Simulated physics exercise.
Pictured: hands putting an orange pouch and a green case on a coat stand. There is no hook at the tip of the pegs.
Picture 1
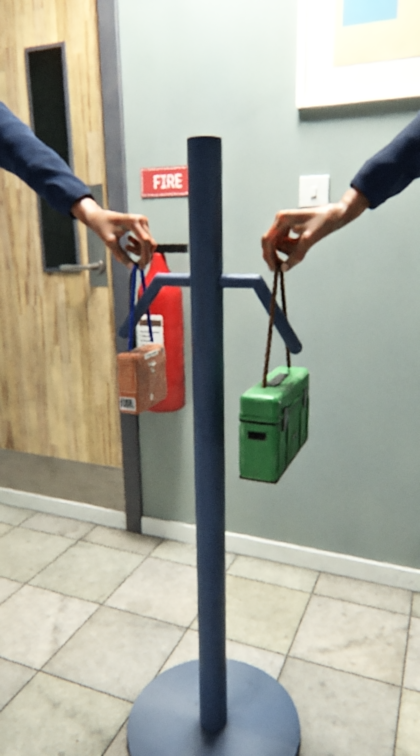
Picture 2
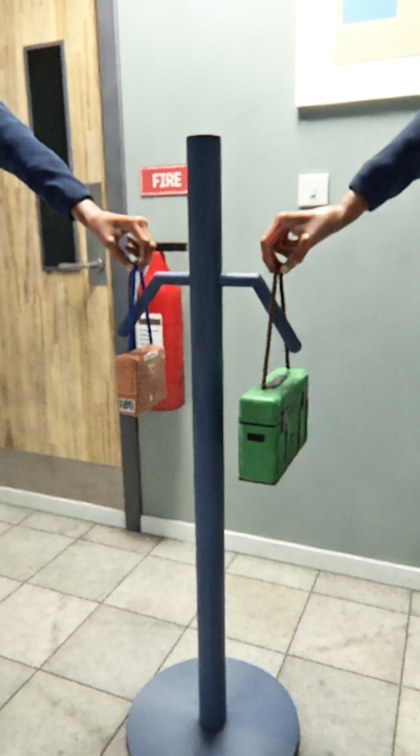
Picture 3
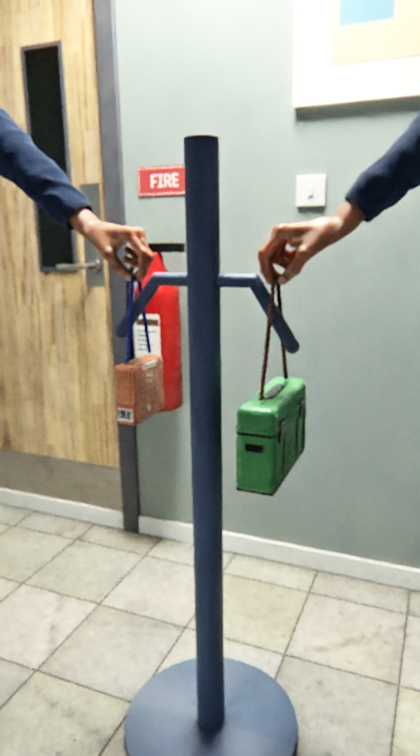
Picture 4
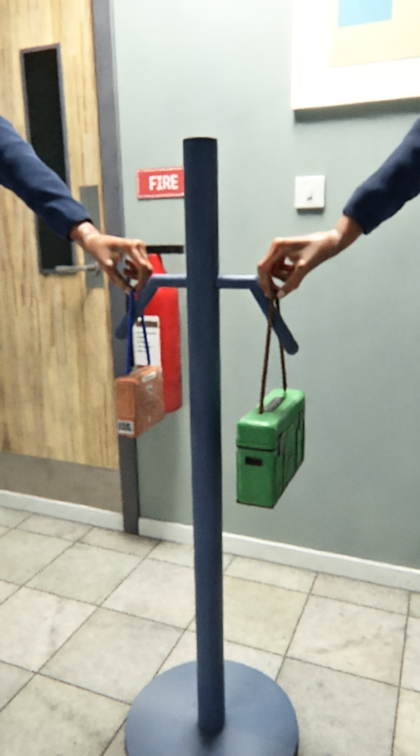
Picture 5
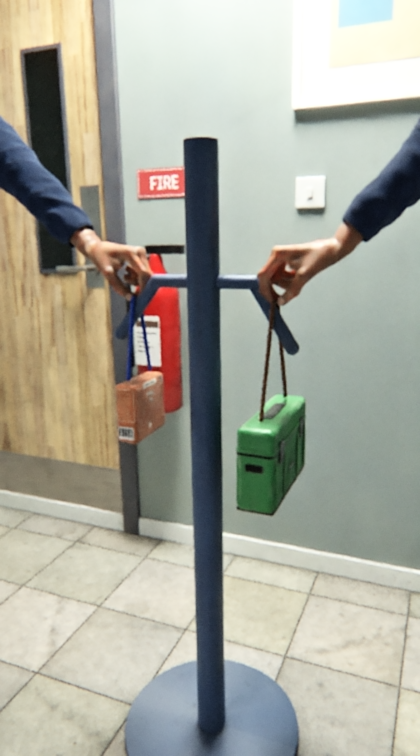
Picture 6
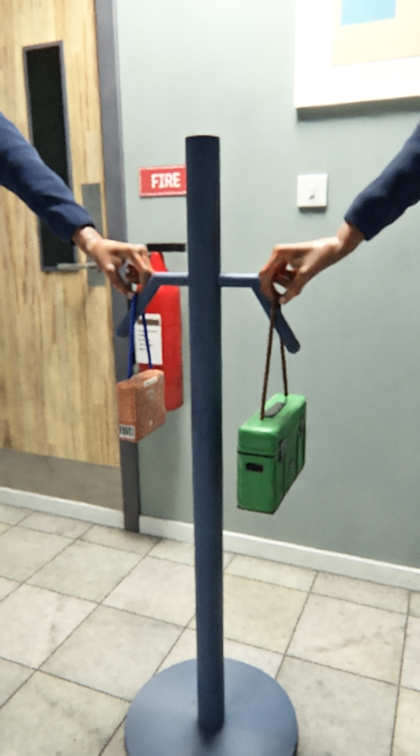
In a hallway, two hands slightly lower an orange pouch and a green case beside a stand.
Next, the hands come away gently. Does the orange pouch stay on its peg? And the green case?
The orange pouch - no, it falls; the green case - no, it falls.
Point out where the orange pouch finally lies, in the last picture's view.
It comes to rest around (146, 680).
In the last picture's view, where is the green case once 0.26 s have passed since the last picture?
At that moment it is at (273, 539).
Then, 0.26 s after the last picture, orange pouch falling near (145, 486); green case falling near (273, 539).
Then, 0.48 s after the last picture, orange pouch on the floor near (154, 687); green case on the floor near (249, 707).
Then, 0.68 s after the last picture, orange pouch on the floor near (156, 686); green case on the floor near (213, 708).
At rest, orange pouch on the floor near (146, 680); green case on the floor near (213, 708). The orange pouch drops to the floor and the green case comes down.
